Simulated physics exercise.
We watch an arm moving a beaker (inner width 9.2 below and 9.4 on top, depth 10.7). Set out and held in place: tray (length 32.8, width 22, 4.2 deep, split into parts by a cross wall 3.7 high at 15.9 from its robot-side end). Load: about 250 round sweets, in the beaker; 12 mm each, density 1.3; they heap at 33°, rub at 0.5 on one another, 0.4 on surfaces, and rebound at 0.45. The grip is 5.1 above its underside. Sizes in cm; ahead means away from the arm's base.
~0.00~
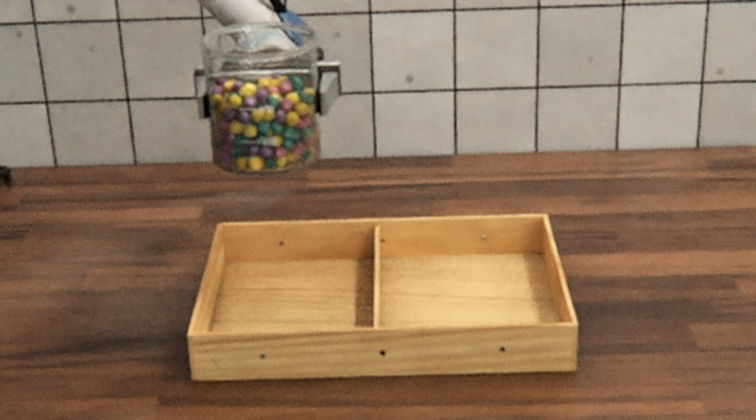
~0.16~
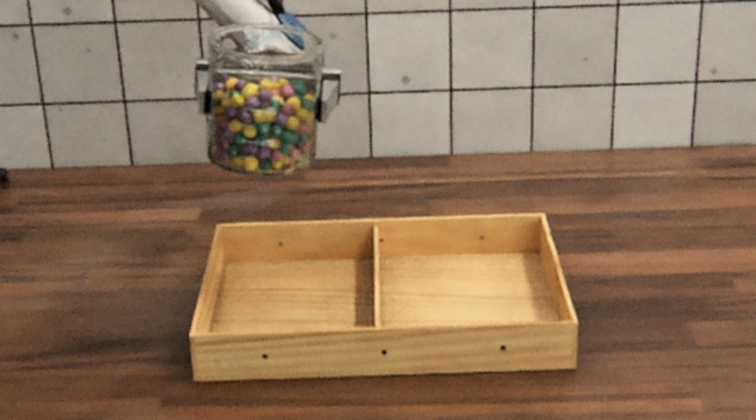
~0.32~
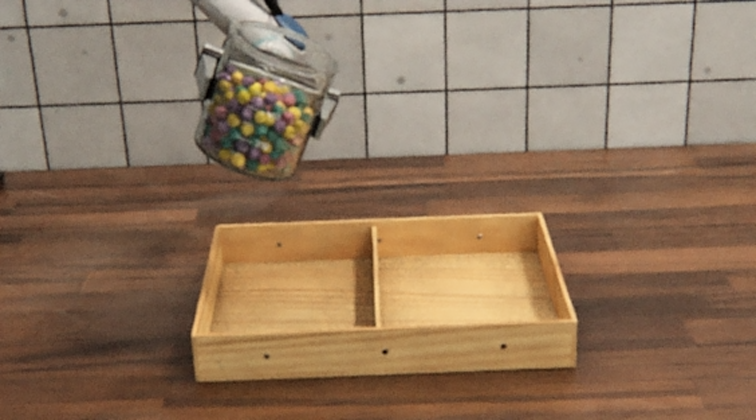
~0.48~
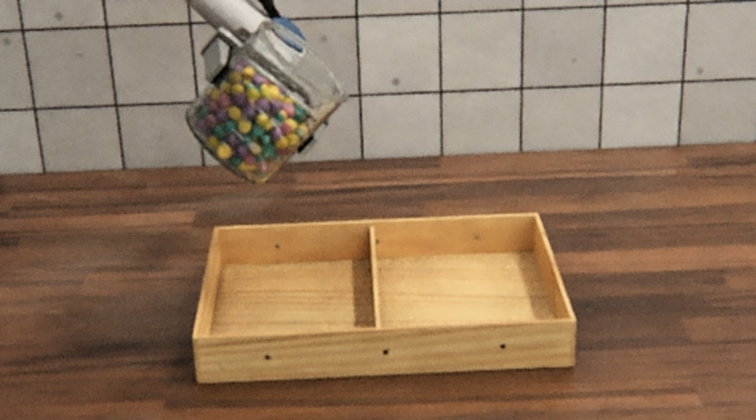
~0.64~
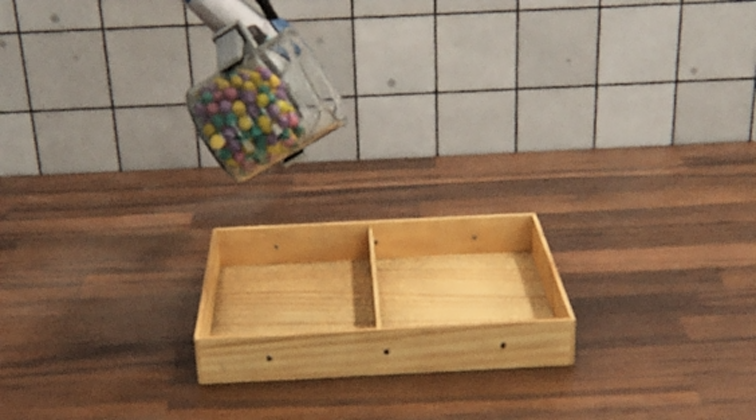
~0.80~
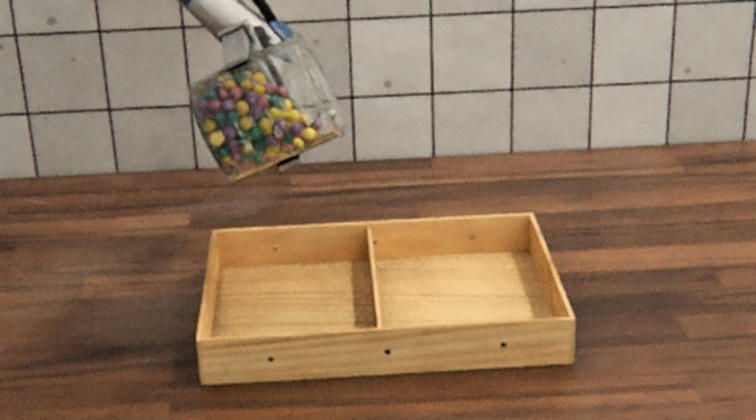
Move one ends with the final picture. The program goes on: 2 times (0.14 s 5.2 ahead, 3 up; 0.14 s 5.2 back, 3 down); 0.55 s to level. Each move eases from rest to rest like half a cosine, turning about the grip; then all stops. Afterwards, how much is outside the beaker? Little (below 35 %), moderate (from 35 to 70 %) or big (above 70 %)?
A moderate share, from 35 to 70 %, ends outside the beaker.
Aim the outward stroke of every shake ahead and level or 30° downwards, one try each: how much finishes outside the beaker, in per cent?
About 35 and 15 per cent.
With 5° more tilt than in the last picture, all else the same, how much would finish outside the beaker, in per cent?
It would be near 65 per cent.
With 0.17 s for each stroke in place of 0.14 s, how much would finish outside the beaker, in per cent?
It would be near 35 per cent.
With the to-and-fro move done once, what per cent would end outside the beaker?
In that case some 35 per cent.
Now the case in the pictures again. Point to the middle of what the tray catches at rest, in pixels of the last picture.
At about (456, 298).
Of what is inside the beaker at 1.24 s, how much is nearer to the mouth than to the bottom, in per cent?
About 55 per cent.
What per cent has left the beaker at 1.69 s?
Near 55 per cent so far.
After 1.24 s, tilted 67° forward, highest piece 25 above the table; 167 in the beaker, 78 in the far-side part, 4 in the robot-side part, 5 in flight or on a rim.
After 1.69 s, tilted 24° forward, highest piece 25 above the table; 129 in the far-side part, 109 in the beaker, 13 in the robot-side part, 3 on the table or floor.
After 2.11 s, level, highest piece 23 above the table; 129 in the far-side part, 109 in the beaker, 13 in the robot-side part, 3 on the table or floor.
After 3.16 s, level, highest piece 23 above the table; 129 in the far-side part, 109 in the beaker, 13 in the robot-side part, 3 on the table or floor.
In the end, 129 in the far-side part, 109 in the beaker, 13 in the robot-side part, 3 on the table or floor. That is 57 % outside the beaker.
